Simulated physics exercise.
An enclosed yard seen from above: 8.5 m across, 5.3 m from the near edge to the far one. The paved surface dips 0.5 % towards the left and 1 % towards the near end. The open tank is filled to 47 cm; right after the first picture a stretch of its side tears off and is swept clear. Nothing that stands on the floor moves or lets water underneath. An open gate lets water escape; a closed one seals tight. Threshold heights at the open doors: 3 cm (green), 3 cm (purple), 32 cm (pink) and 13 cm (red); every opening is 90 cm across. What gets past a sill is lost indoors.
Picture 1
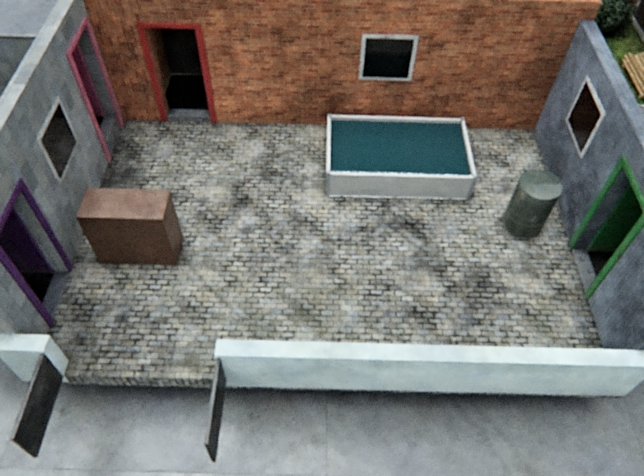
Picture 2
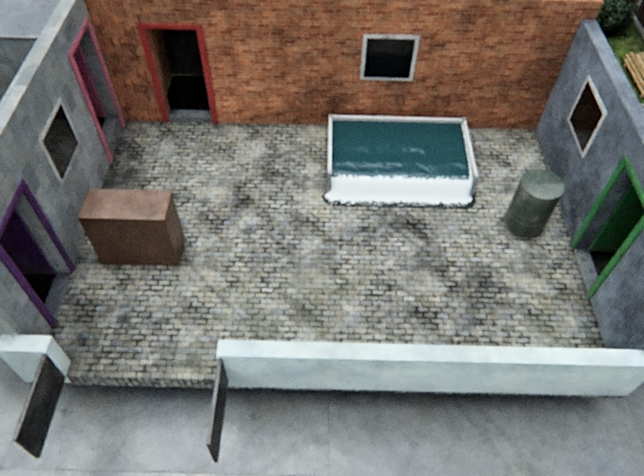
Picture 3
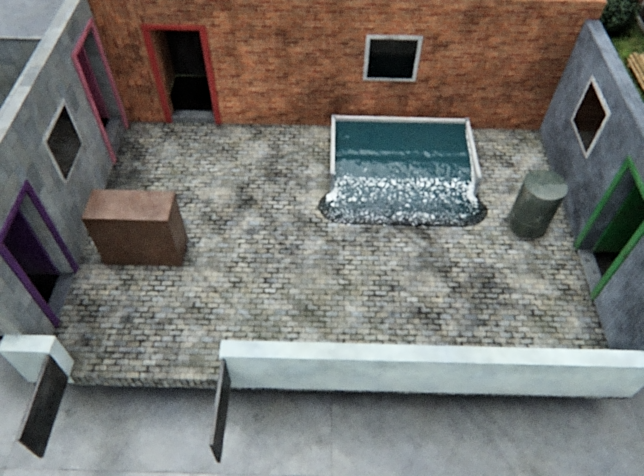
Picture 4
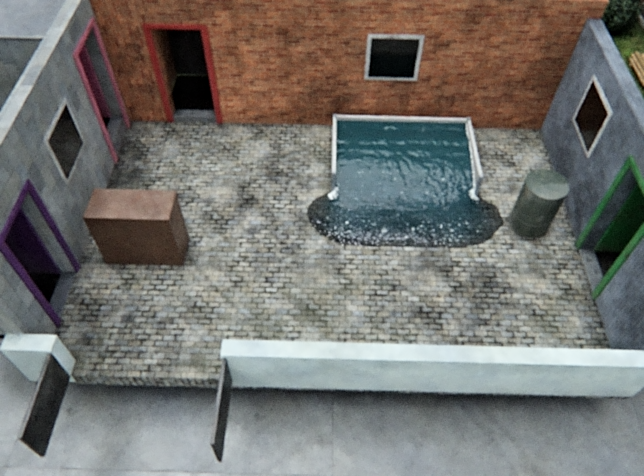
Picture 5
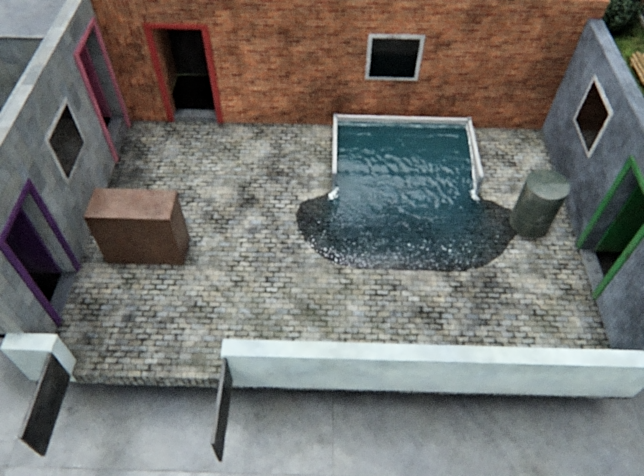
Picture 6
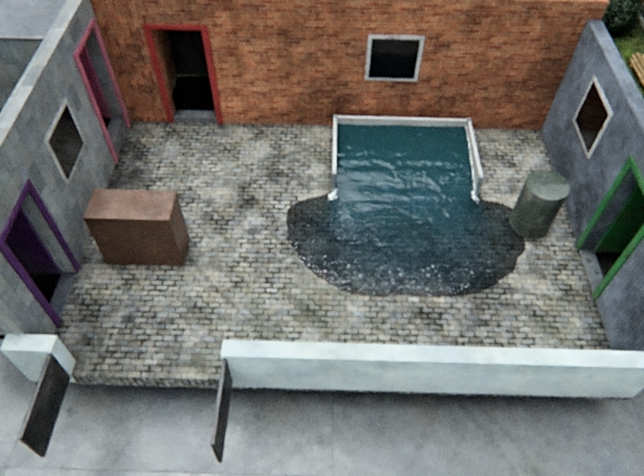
Water burst through the front side of a white-rimmed tank in a walled, paved yard, foamed onto the bricks, then spread into a widening dark pool that reached the green cylinder on the right.
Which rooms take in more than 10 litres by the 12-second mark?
The water let in: At the green door it passes the limit; at the purple door it passes the limit; at the pink door it keeps below the limit; at the red door it keeps below the limit.
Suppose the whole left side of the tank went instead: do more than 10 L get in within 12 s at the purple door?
Against that limit: Purple past it.
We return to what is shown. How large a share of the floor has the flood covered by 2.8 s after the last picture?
Some 45 per cent of it.
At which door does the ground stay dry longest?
It is the red one.
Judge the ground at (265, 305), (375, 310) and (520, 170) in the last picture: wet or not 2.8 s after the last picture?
In that order: Wet, wet, not reached.
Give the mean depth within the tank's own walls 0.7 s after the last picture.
Some 20 cm.
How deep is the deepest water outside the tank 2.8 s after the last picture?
Roughly 24 cm.
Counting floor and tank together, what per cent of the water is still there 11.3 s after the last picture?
About 70 per cent.
Then, 0.7 s after the last picture water covers 35 % of the floor and is deepest (26 cm) near (422, 369); green door not reached, purple door not reached, pink door not reached, red door not reached.
Then, 1.5 s after the last picture water covers 45 % of the floor and is deepest (30 cm) near (398, 368); green door not reached, purple door not reached, pink door not reached, red door not reached.
Then, 2.8 s after the last picture water covers 45 % of the floor and is deepest (24 cm) near (605, 373); green door 5 cm at the sill, 0 L in, purple door not reached, pink door not reached, red door not reached.
Then, 6.3 s after the last picture water covers 70 % of the floor and is deepest (10 cm) near (47, 359); green door 7 cm at the sill, 30 L in, purple door 9 cm at the sill, 88 L in, pink door not reached, red door not reached.
Then, 11.3 s after the last picture water covers 90 % of the floor and is deepest (9 cm) near (47, 359); green door 2 cm at the sill, 50 L in, purple door 7 cm at the sill, 158 L in, pink door 3 cm at the sill, 0 L in, red door 2 cm at the sill, 0 L in.
